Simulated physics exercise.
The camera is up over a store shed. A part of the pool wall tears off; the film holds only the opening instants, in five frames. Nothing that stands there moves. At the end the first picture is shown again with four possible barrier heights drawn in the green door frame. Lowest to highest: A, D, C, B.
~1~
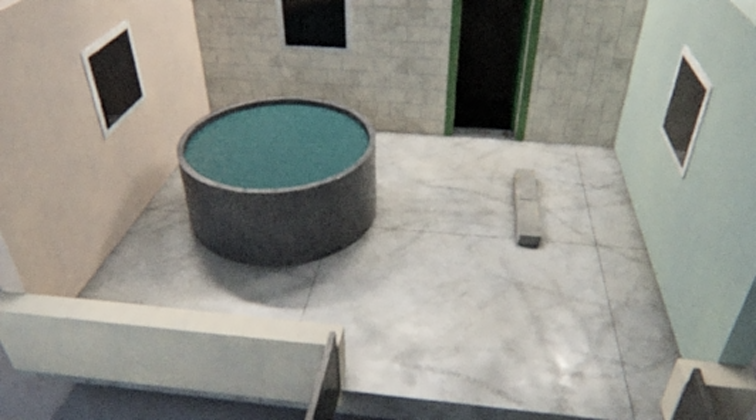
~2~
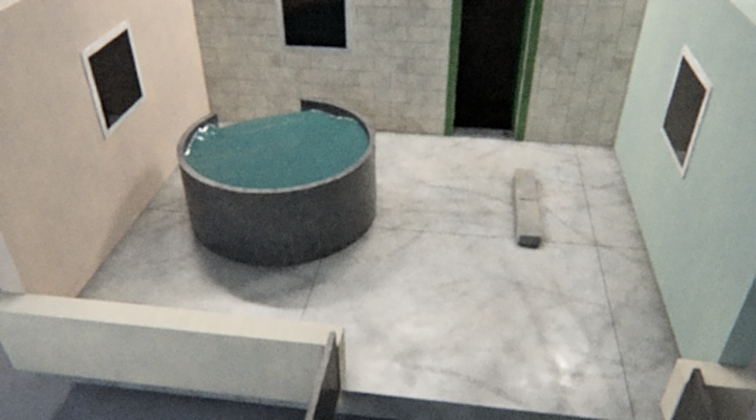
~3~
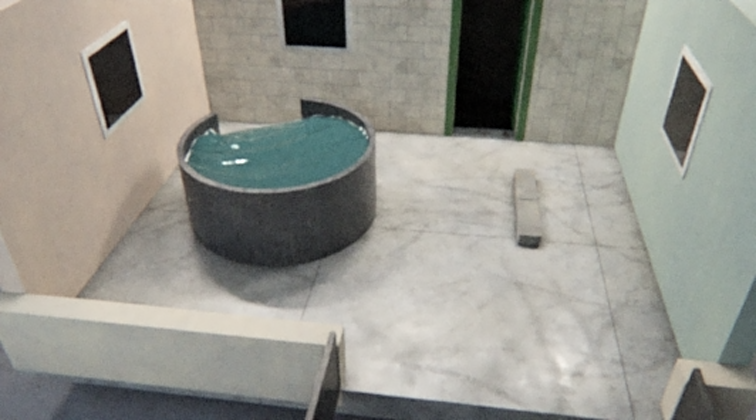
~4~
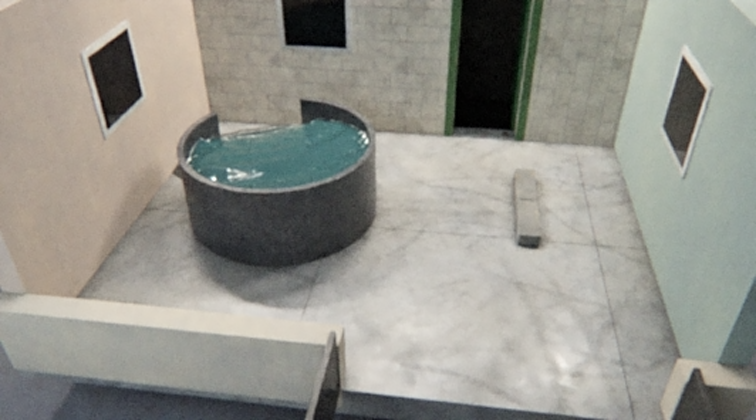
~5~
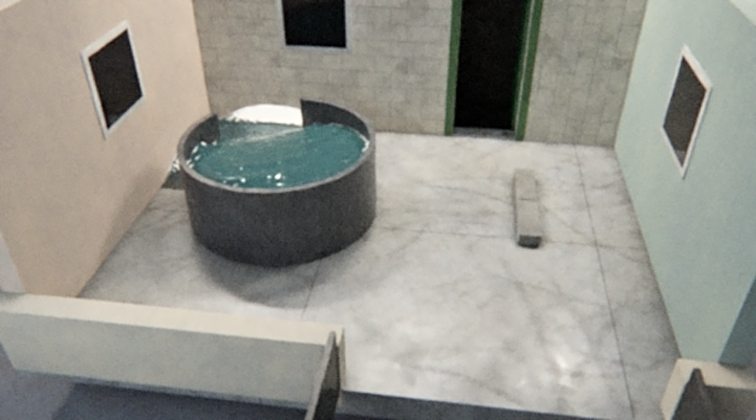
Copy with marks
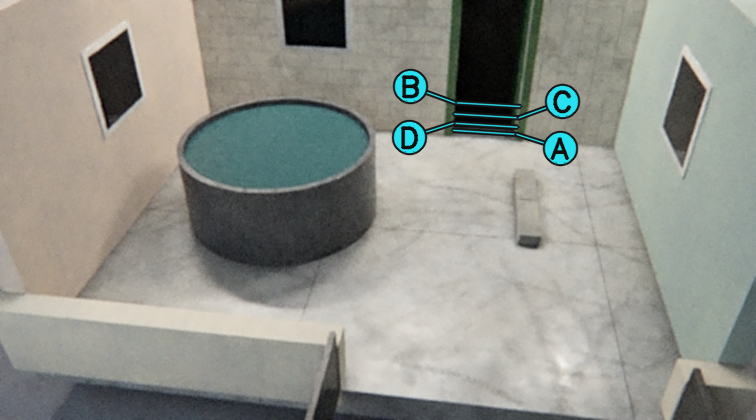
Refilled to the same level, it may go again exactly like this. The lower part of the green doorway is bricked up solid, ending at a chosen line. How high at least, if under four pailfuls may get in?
It is A.
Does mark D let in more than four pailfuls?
No, not at all.
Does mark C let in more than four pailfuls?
No, not at all.
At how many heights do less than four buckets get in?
All of the four.
On the marked copy, A at (484, 132); B at (487, 104); C at (486, 115); D at (485, 125); from the bottom up A, D, C, B.
With A, a bucket or two gets in.
With B, nothing gets over.
With C, nothing gets over.
With D, nothing gets over.
